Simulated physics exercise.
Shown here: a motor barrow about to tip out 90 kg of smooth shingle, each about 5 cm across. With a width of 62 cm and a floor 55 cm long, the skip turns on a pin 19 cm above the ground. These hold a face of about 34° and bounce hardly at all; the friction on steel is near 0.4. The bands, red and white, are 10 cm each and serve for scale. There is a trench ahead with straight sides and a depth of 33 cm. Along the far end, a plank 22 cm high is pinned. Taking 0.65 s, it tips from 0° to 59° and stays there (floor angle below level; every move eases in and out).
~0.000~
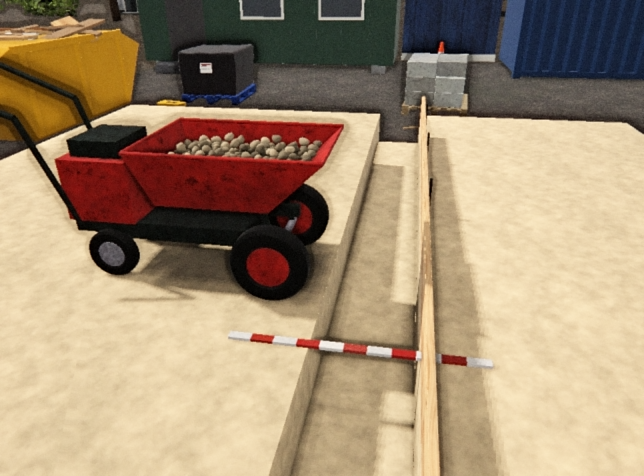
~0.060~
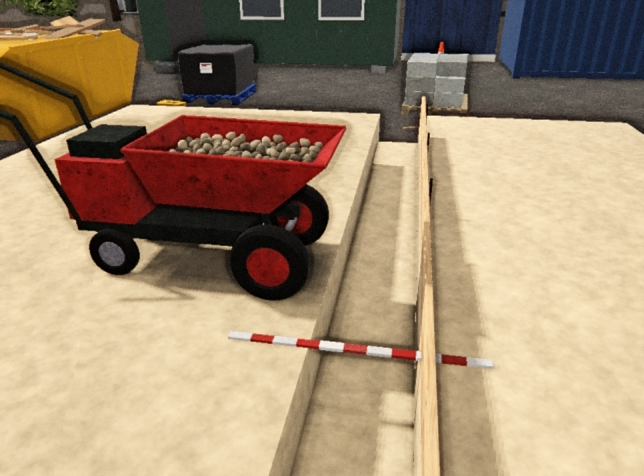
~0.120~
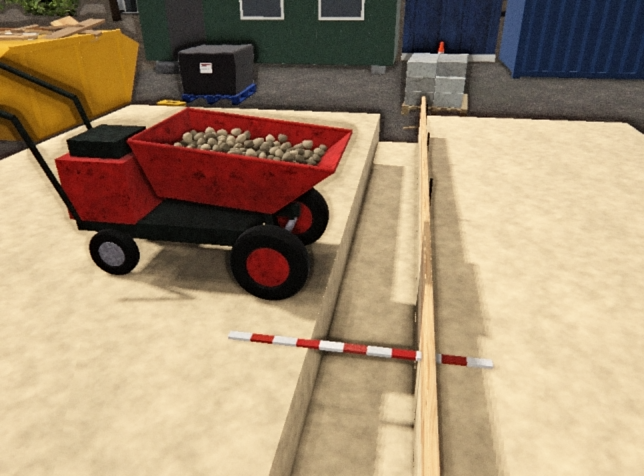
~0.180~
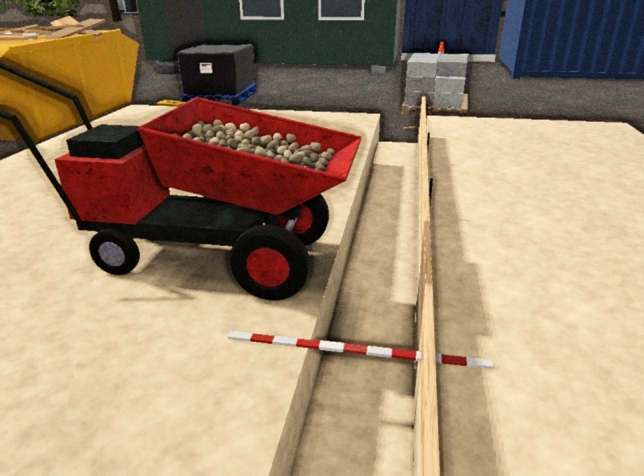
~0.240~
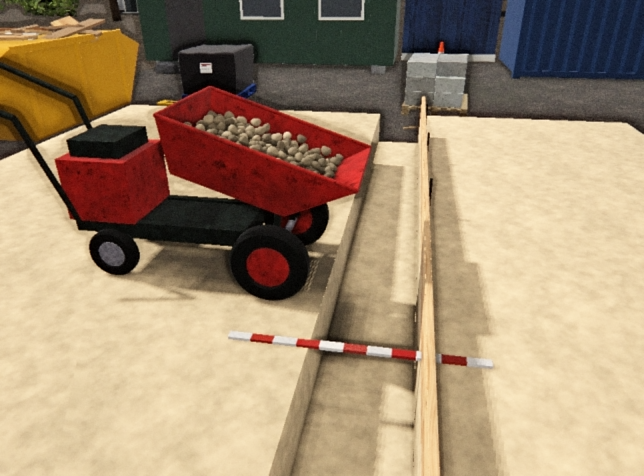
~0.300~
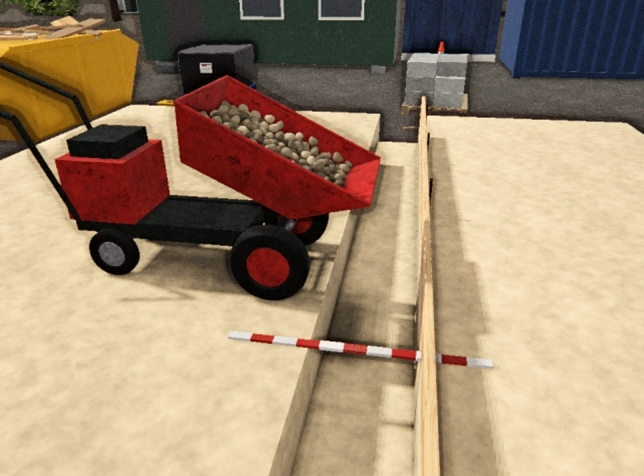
The clip opens on a red motor barrow, its skip level and loaded with smooth stones, standing beside a straight-sided trench. Slowly at first, then faster, the skip tilts forward to the right, its rear rising and its lip lowering over the trench edge, while the stones shift within it and the wheels stay put.
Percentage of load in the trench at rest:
66 %.
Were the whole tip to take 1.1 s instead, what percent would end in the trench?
Probably about 75 in a hundred.
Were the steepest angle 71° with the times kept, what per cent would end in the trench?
It would come to about 80 percent.
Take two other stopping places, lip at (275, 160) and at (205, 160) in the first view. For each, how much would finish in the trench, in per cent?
That gives roughly 100 per cent and roughly 90 per cent.
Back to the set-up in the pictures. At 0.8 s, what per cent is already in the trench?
At that moment: Approx. 10 %.
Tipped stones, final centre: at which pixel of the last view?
Around (404, 319).
After 0.5 s the floor is at 50°; 100 % in the skip; the foremost stones are at (366, 215).
After 0.8 s the floor is at 59°; 90 % in the skip, 9 % in the trench, 1 % past the trench; the foremost stones are at (428, 245).
After 1.1 s the floor is at 59°; 34 % in the skip, 35 % in the trench, 31 % past the trench; the foremost stones are at (546, 283).
After 3.0 s the floor is at 59°; 0 % in the skip, 66 % in the trench, 34 % past the trench; the foremost stones are past the picture's edge.
